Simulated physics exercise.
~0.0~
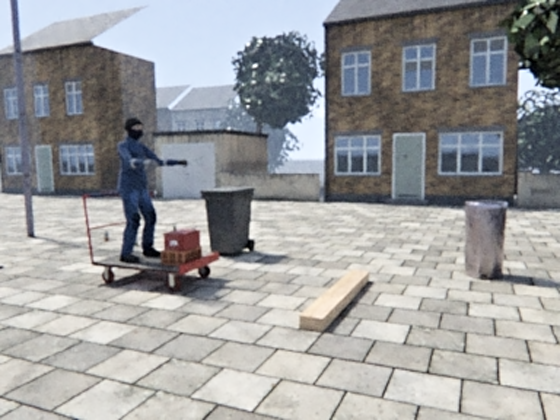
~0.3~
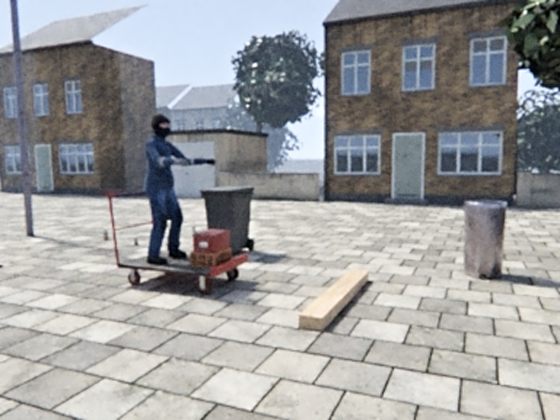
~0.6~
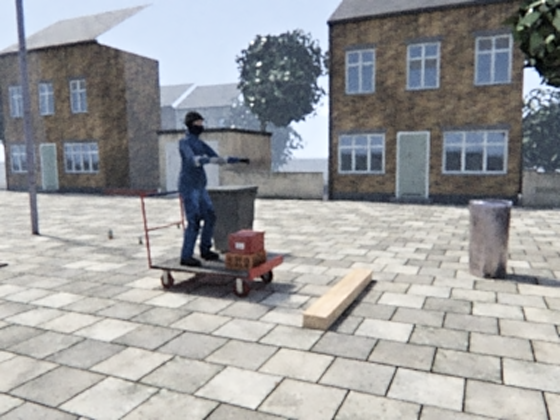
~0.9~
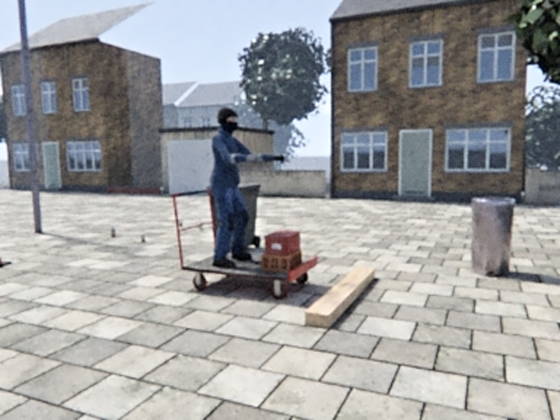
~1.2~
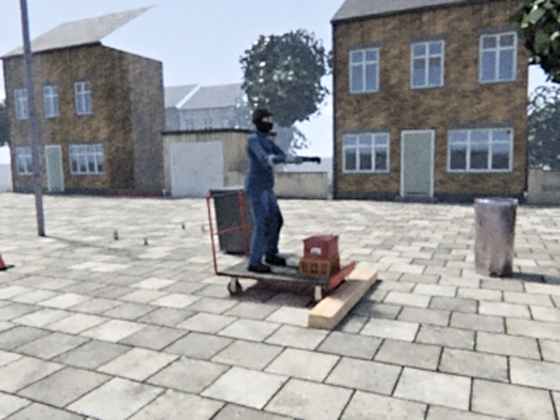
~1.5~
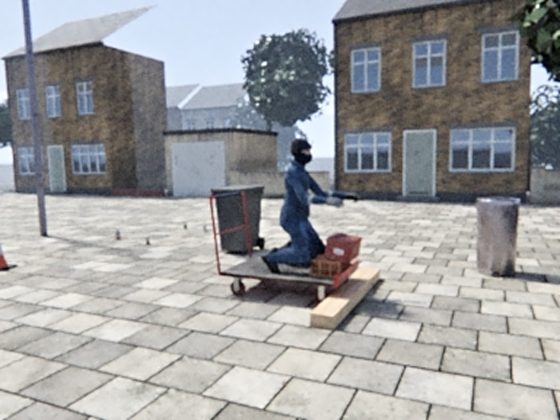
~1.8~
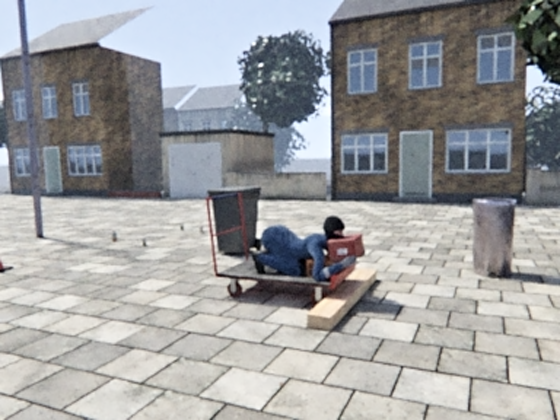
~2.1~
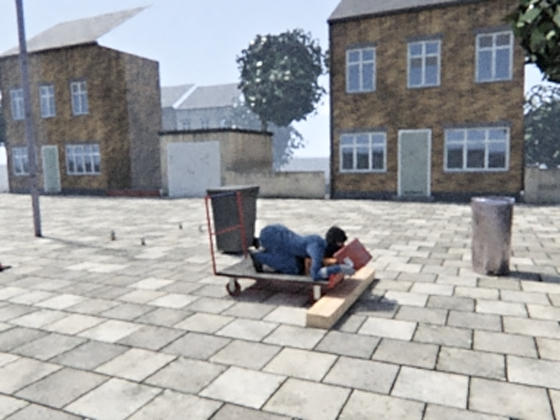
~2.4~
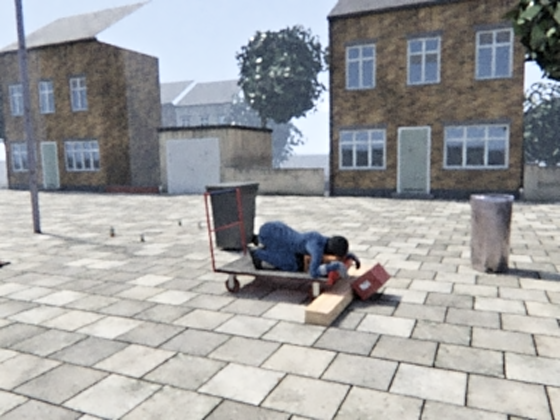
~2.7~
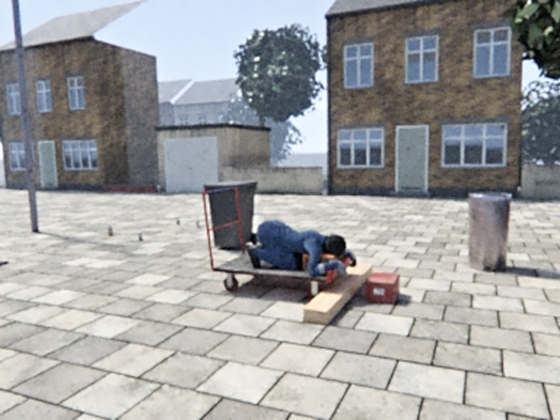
A platform trolley carrying a standing masked person, arms outstretched, and two stacked red boxes rolls right across paving and stops against a wooden beam; the person folds face-down onto the deck as the upper box tumbles over the beam and lands on the ground beyond.
